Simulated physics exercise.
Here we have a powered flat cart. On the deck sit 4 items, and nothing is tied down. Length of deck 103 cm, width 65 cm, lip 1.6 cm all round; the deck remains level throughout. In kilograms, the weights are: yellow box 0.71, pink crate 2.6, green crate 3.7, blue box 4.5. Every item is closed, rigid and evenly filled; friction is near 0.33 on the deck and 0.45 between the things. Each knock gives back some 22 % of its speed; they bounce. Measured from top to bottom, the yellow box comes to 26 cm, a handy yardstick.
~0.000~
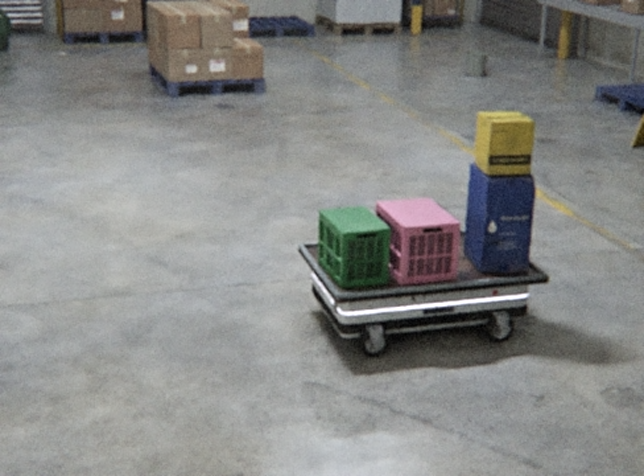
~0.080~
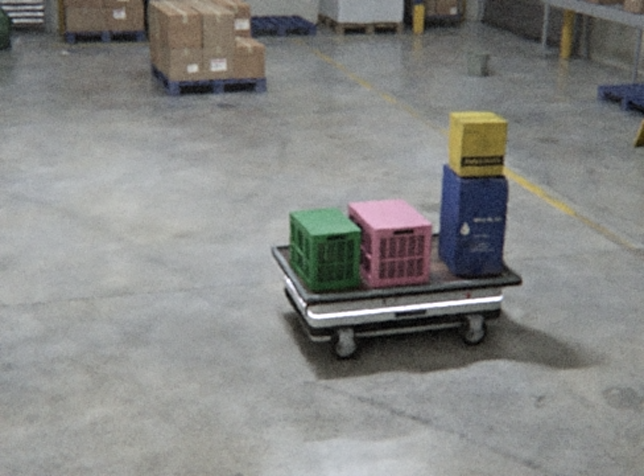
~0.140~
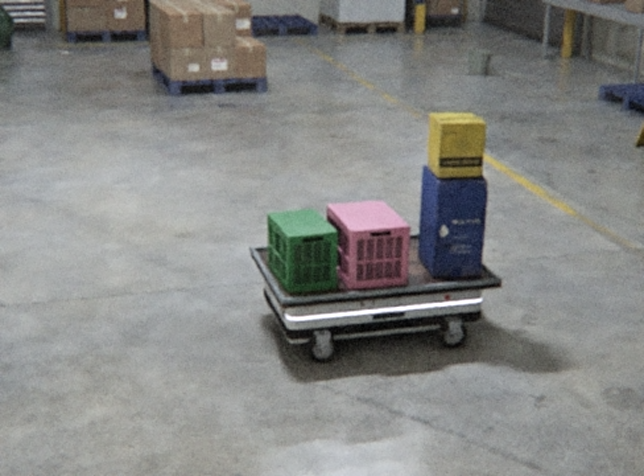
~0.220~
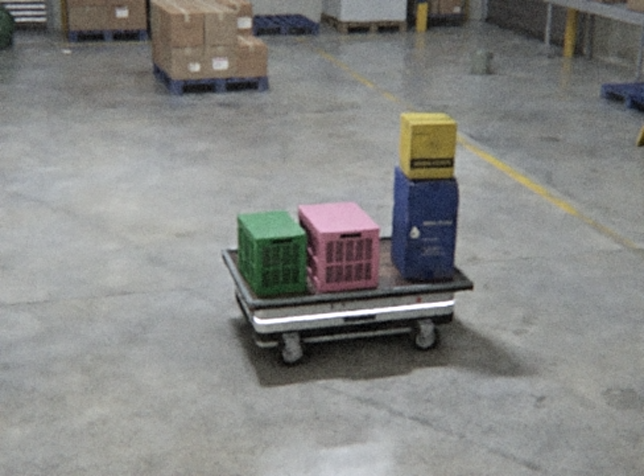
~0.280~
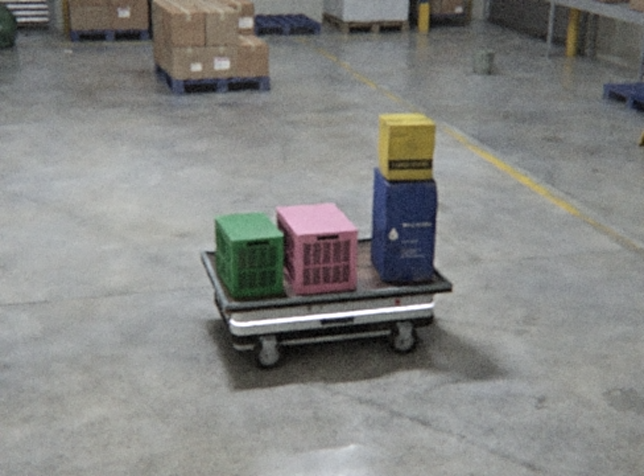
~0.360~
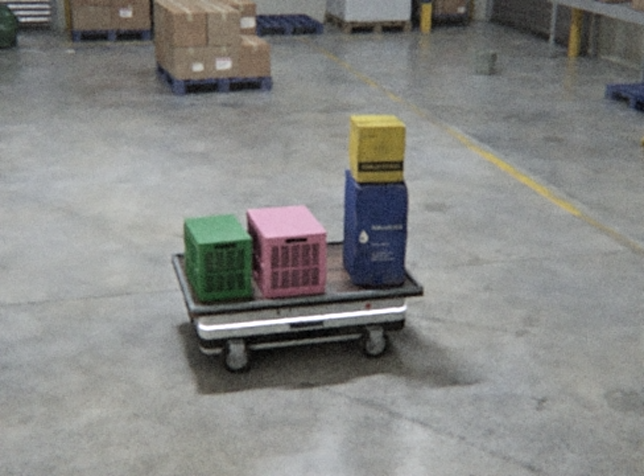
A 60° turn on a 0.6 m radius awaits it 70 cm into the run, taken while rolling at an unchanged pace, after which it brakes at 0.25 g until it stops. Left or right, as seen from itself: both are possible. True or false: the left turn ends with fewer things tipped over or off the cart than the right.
True.
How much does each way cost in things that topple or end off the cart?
With a left turn it's 1; with a right turn it's 2.
Turning left. At 0.76 s, cart 137 cm along, turned 49°; pink crate leaning 6° near (167, 280); yellow box slid 4 cm near (246, 163); green crate leaning 29°.
After 1.06 s, cart 188 cm along, turned 60°; pink crate slid 16 cm near (130, 344); yellow box slid 11 cm near (180, 194); green crate leaning 19°.
At rest (2.1 s), off the cart, green crate; not toppled but over 10 cm from the start, yellow box and pink crate; blue box in place, give or take 10 cm. Seen from the same camera at the end, yellow box near (135, 228), pink crate near (75, 398).
Turning right instead, yellow box and green crate tipped over or off the cart, 2 of 4 in all.
